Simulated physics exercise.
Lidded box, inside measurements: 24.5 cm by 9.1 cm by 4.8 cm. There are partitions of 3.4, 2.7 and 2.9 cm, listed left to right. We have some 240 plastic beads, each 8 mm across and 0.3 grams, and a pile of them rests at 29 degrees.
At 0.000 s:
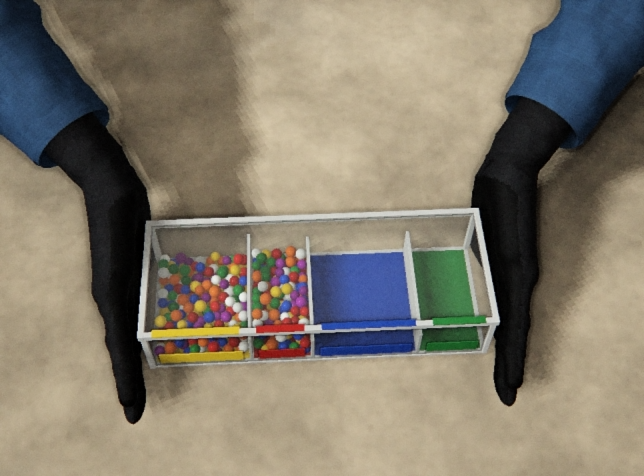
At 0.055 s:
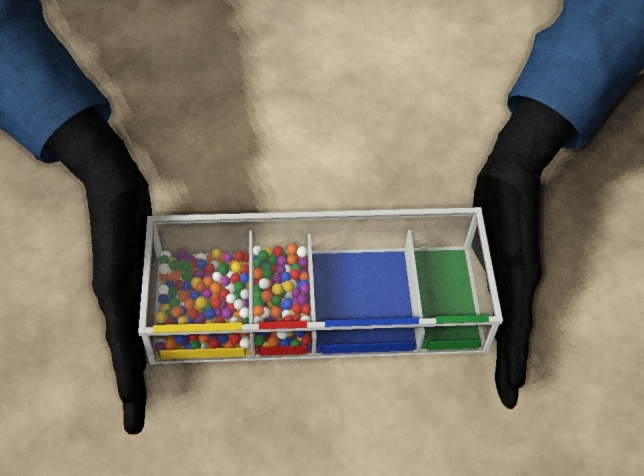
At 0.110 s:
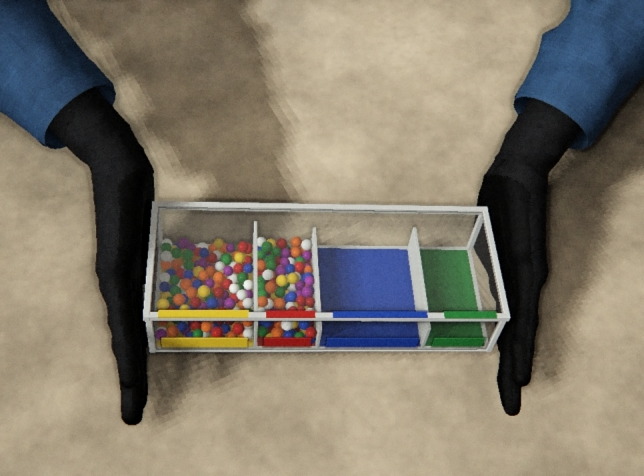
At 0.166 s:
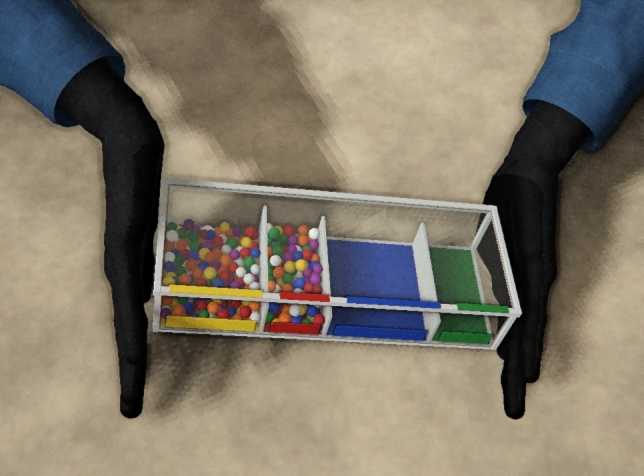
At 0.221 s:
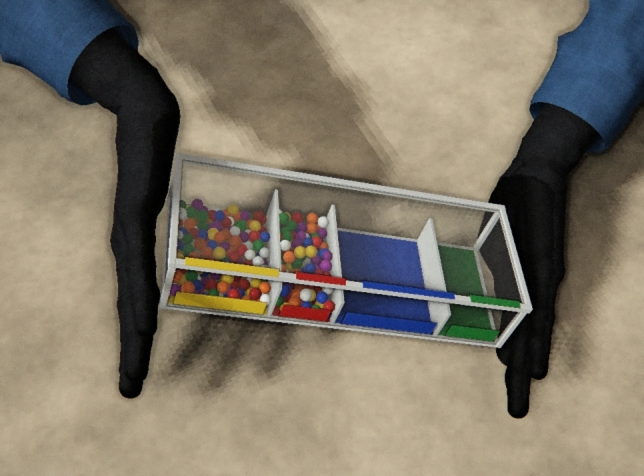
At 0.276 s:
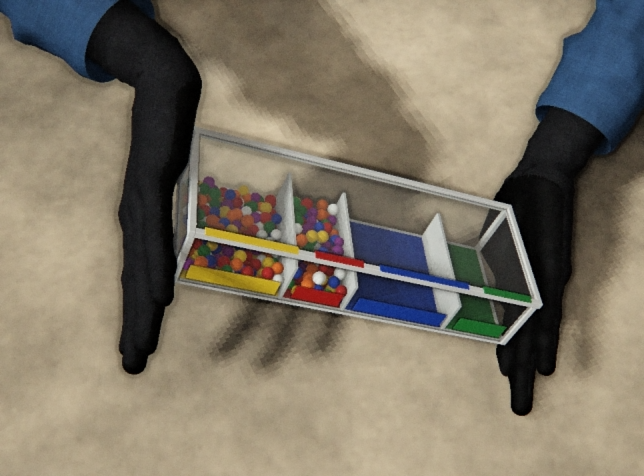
Two dark hands holding a clear partitioned box of colourful beads, then raising its left side so it slants down rightward.
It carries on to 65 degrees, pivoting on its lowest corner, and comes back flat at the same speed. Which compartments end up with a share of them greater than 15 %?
Red: Greater. Blue: Not greater. Green: Not greater. Yellow: Greater.
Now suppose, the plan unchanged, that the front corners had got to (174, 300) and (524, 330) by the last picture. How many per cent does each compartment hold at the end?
Each compartment ends like this: Red 40 per cent, blue 10 per cent, green 0 per cent, yellow 50 per cent.
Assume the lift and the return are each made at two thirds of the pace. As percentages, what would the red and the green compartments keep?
The red compartment would end with 40 per cent and the green one with 0 per cent.
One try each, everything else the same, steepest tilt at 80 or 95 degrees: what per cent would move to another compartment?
About 30 and 50 per cent.
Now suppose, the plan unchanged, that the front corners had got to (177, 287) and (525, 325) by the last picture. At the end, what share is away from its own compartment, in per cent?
Around 5 per cent, it would seem.
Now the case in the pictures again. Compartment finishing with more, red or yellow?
Yellow comes out ahead.
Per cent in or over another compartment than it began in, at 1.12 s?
My estimate is some 10 percent.
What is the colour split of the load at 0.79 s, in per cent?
Shares - red: 40; blue: 5; green: 0; yellow: 55.
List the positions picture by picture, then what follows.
Box tilt 0 degrees, front corners at (144, 334) and (493, 319); red 45 %, yellow 55 %, in the first picture.
Box tilt 1 degrees, front corners at (146, 329) and (496, 318), in the second picture.
Box tilt 6 degrees, front corners at (150, 314) and (503, 315), lowest corner right back, in the third picture.
Box tilt 12 degrees, front corners at (160, 288) and (514, 310), lowest corner right back, in the fourth picture.
Box tilt 18 degrees, front corners at (175, 261) and (525, 306), lowest corner right back, in the fifth picture.
Box tilt 24 degrees, front corners at (195, 230) and (535, 302), lowest corner right back; red 45 %, yellow 55 %. The box's pace is about 110 degrees a second, in the sixth picture.
After 0.79 s, tilt 62 degrees; red 40 %, blue 5 %, yellow 55 %.
Then, at 1.12 s, tilt 25 degrees; red 40 %, blue 10 %, yellow 50 %.
Then, at 1.56 s, tilt 0 degrees; red 40 %, blue 10 %, yellow 50 %.
In the end, at 1.9 s, red 40 %, blue 10 %, green 0 %, yellow 50 %.
